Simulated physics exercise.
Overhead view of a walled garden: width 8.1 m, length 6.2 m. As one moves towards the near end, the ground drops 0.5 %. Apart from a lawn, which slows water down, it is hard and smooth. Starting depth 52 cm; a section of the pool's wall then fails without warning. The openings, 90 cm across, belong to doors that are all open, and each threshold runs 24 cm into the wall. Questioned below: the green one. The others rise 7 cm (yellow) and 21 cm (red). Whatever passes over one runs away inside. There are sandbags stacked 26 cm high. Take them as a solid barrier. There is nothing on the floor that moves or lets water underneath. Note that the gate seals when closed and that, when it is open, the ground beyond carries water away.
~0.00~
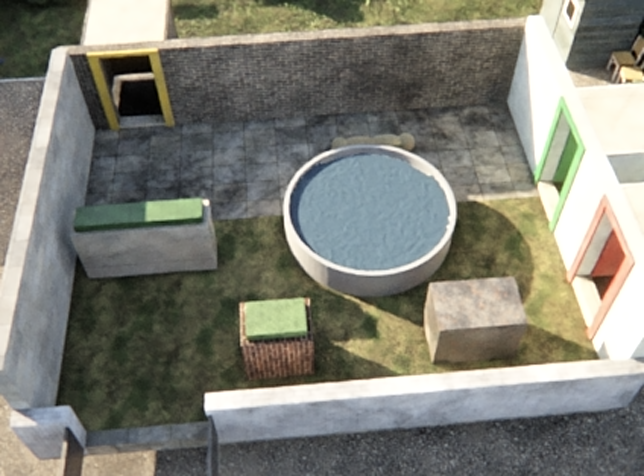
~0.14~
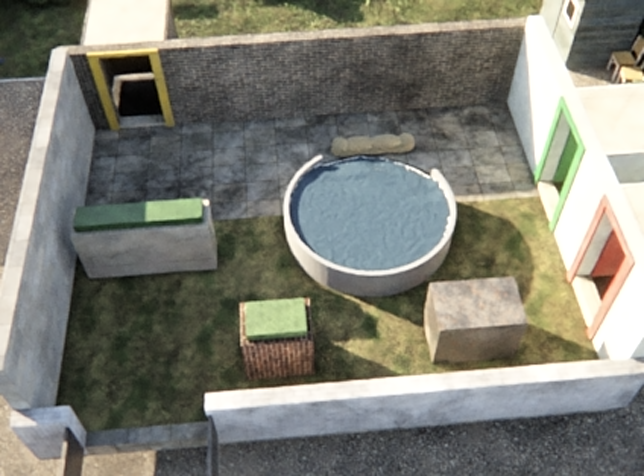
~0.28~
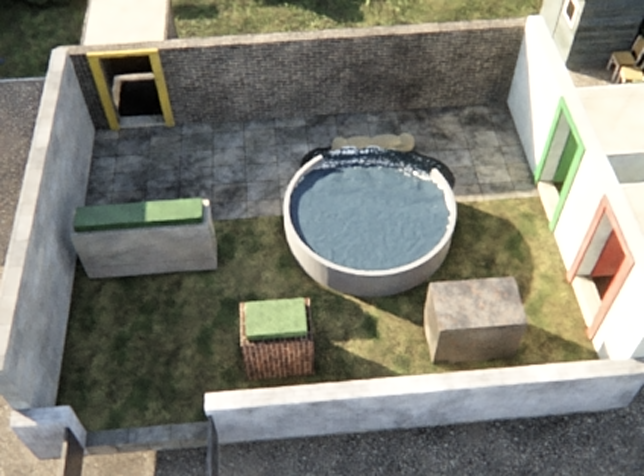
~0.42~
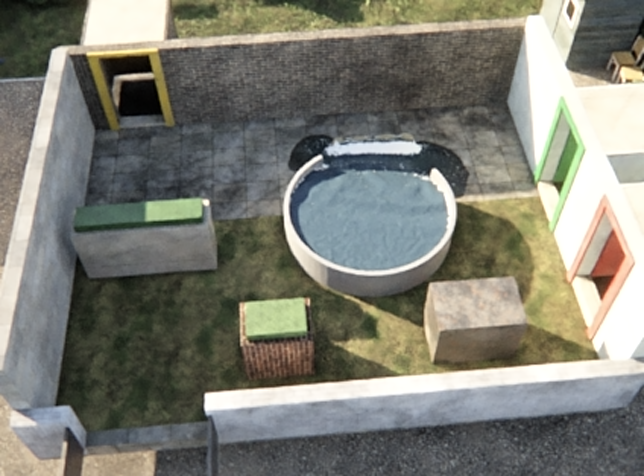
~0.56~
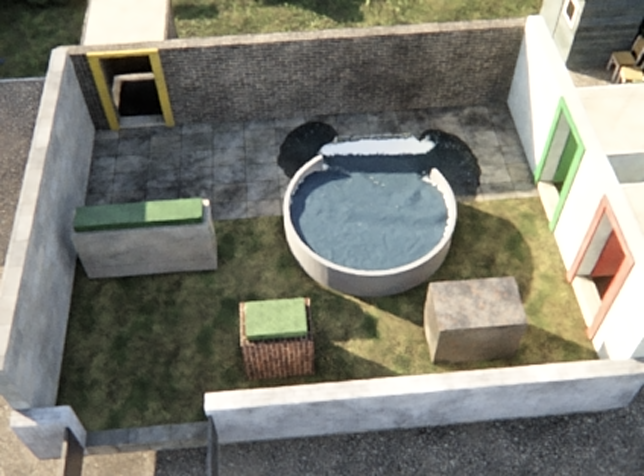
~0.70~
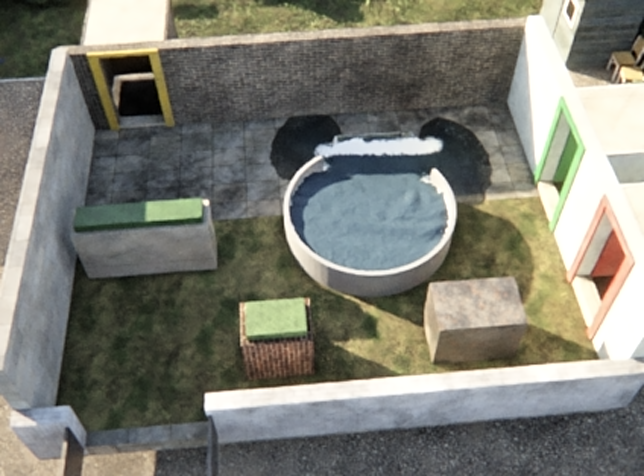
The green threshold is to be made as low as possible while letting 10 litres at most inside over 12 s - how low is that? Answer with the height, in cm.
It comes to about 12 cm.
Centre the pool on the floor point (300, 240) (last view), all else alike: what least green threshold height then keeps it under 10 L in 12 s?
12.5 cm, give or take.
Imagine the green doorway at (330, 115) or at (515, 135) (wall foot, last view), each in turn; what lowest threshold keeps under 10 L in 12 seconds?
First place around 12.0 cm, second around 24 cm.
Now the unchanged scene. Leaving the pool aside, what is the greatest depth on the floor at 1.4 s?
I'd put it near 40 cm.
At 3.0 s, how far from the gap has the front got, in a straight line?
Roughly 5.6 metres.
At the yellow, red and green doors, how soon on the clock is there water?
Yellow 2.0 s, red 3.6 s, green 2.0 s.
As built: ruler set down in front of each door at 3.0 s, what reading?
Door depths (cm): Yellow = 6, red = 0, green = 13.
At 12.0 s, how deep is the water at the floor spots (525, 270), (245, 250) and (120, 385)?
Respectively 8 cm, 4 cm and 2 cm.
After 1.4 s water covers 20 % of the floor, deepest (40 cm) near (363, 161); it has not reached the green door.
After 3.0 s water covers 35 % of the floor, deepest (26 cm) near (451, 127); 13 cm at the green door, 0 litres in over its 14 cm threshold.
After 12.0 s water covers 95 % of the floor, deepest (10 cm) near (598, 386); 7 cm at the green door, 3 litres in over its 14 cm threshold.
At the green door as built, the water arrived by 2.0 s and peaked near 15 cm at 4.0 s.
With a threshold of 10.5 cm, 21 litres would have come in within the 12 s; with 14.5 cm, 2 litres. So under 10 litres takes about 12 cm.
